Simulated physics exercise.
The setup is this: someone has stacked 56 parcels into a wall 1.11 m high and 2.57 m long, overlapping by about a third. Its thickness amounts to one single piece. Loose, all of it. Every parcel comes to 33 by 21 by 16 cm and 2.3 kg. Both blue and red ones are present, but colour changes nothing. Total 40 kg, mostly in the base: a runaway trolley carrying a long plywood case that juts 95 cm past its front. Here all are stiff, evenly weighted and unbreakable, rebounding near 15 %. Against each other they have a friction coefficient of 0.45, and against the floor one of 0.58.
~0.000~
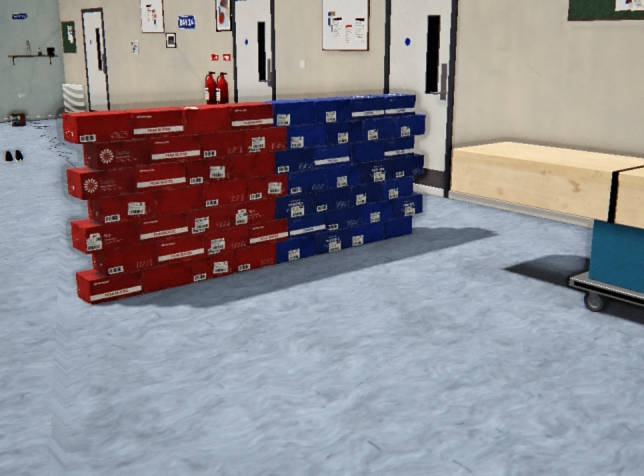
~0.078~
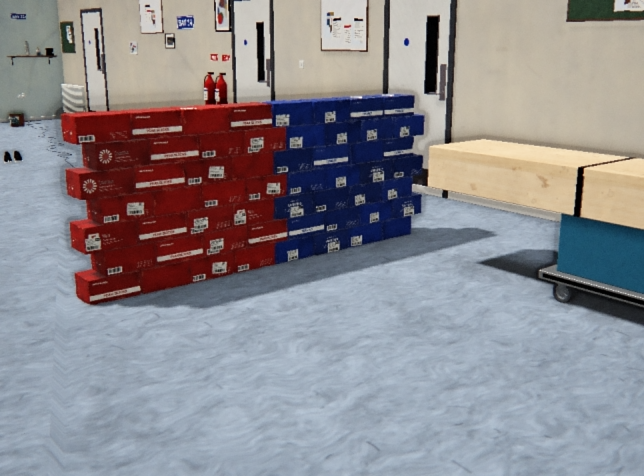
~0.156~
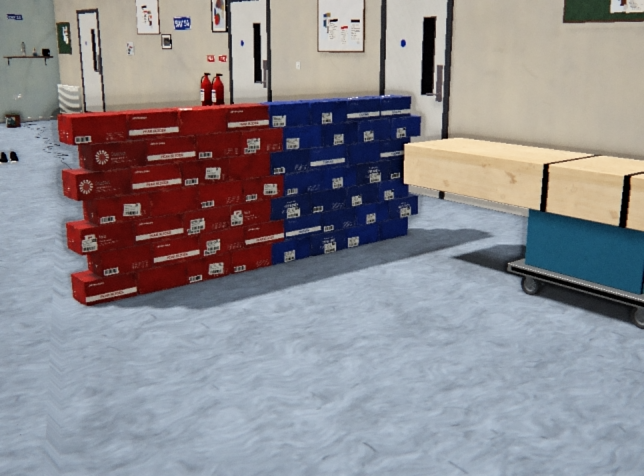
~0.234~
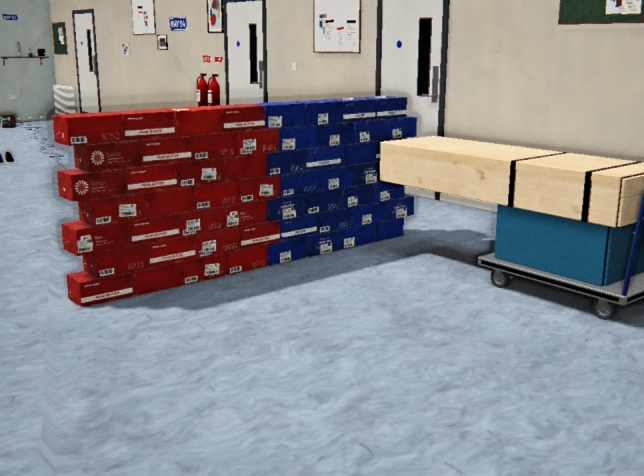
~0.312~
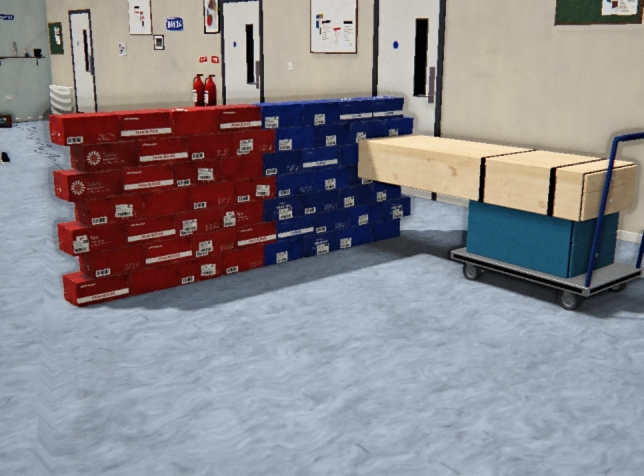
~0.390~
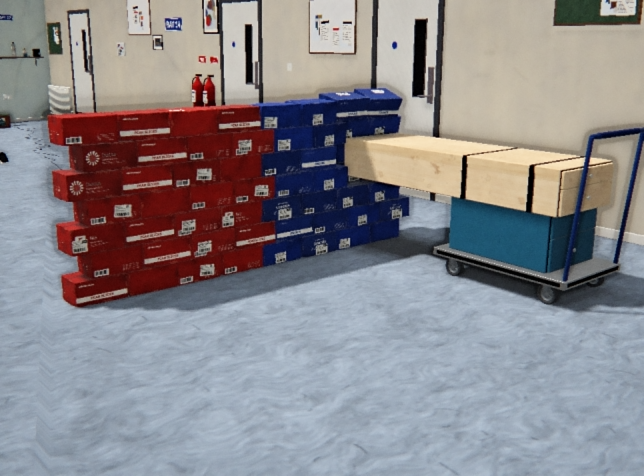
We see a wall of stacked red and blue boxes in a room as a trolley carrying a teal box and long wooden crates rolls in from the right, until the crates push into the blue end, shifting several boxes.
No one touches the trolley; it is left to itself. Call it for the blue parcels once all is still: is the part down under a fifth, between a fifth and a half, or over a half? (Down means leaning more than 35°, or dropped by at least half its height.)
Down part: Between a fifth and a half.
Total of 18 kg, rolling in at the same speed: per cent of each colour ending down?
Red 0, blue 40 per cent.
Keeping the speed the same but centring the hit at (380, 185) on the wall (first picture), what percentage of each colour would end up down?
Per cent down - red: 0, blue: 40.
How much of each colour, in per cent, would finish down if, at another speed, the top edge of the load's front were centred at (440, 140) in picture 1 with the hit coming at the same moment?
Down at the end: Red 0 per cent, blue 40 per cent.
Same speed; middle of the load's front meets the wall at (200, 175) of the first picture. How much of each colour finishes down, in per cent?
In that case red 40, blue 0 per cent.
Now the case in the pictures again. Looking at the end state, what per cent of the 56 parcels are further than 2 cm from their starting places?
35 percent of them have shifted.
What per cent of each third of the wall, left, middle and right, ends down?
Left third 0 percent, middle third 0 percent, right third 40 percent.
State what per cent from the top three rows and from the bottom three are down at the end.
Top: 20%, bottom: 0%.
Around 0.64 s, load 54 cm past the wall's line, still rolling; 7 of the 28 blue parcels down (7 of 56 in all colours); top blue parcel unmoved.
Around 1.08 s, load 1.10 m past the wall's line, still rolling; 7 of the 28 blue parcels down (7 of 56 in all colours); top blue parcel displaced 24 mm.
Finally (3.4 s), load 99 cm past the wall's line, stopped; 8 of the 28 blue parcels down (8 of 56 in all colours); top blue parcel displaced 32 mm; top red parcel unmoved. That is 29 per cent. Seen by the last camera, middles, top blue parcel near (308, 113), top red parcel near (137, 125).
